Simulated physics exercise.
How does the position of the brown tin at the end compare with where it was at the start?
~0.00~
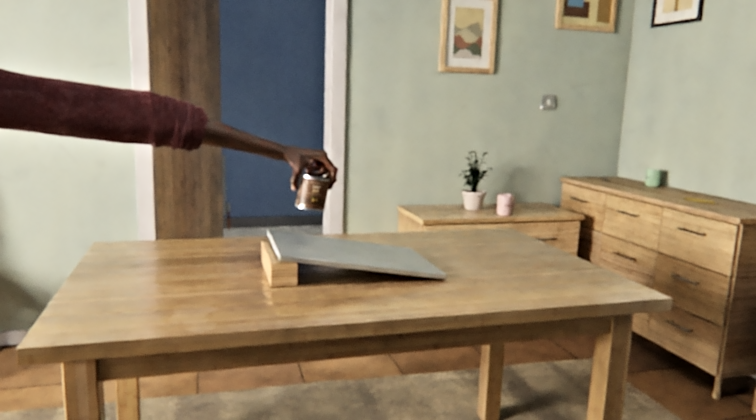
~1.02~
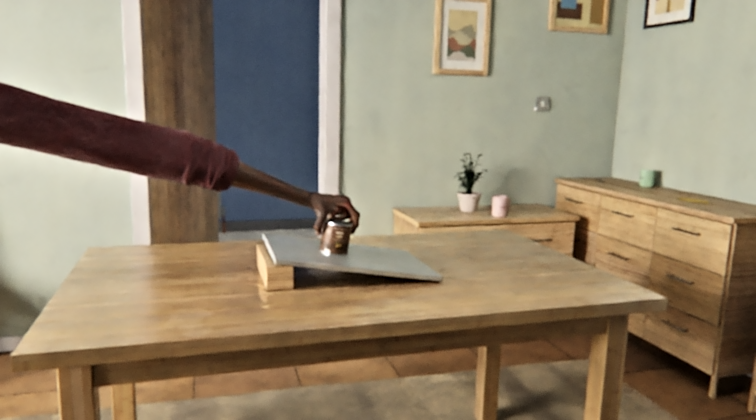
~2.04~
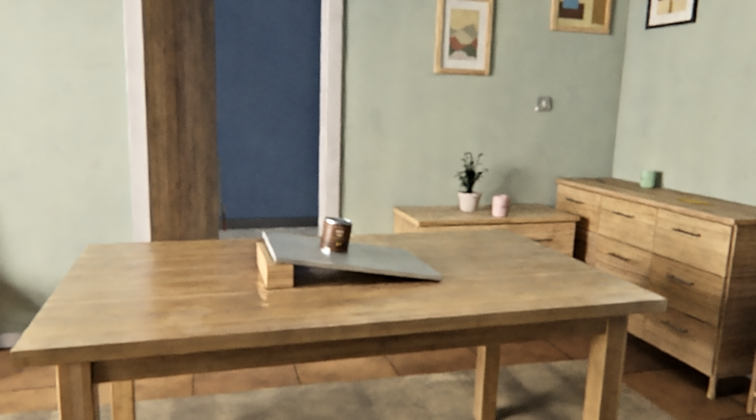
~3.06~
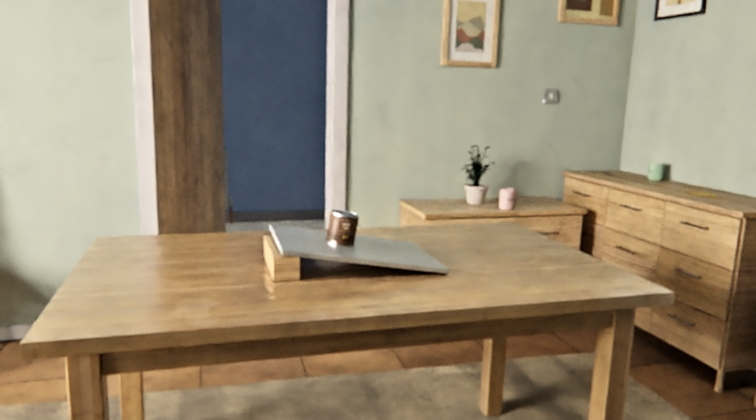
At the start the brown tin was held in the air above the sloping board. At the end it was lower and slightly farther right, resting on the board by itself.
A hand in a dark red sleeve held a small brown tin above a grey board propped on a wooden block on a table, lowered it onto the slope, then let go and withdrew, and the tin stayed put on the tilted board.
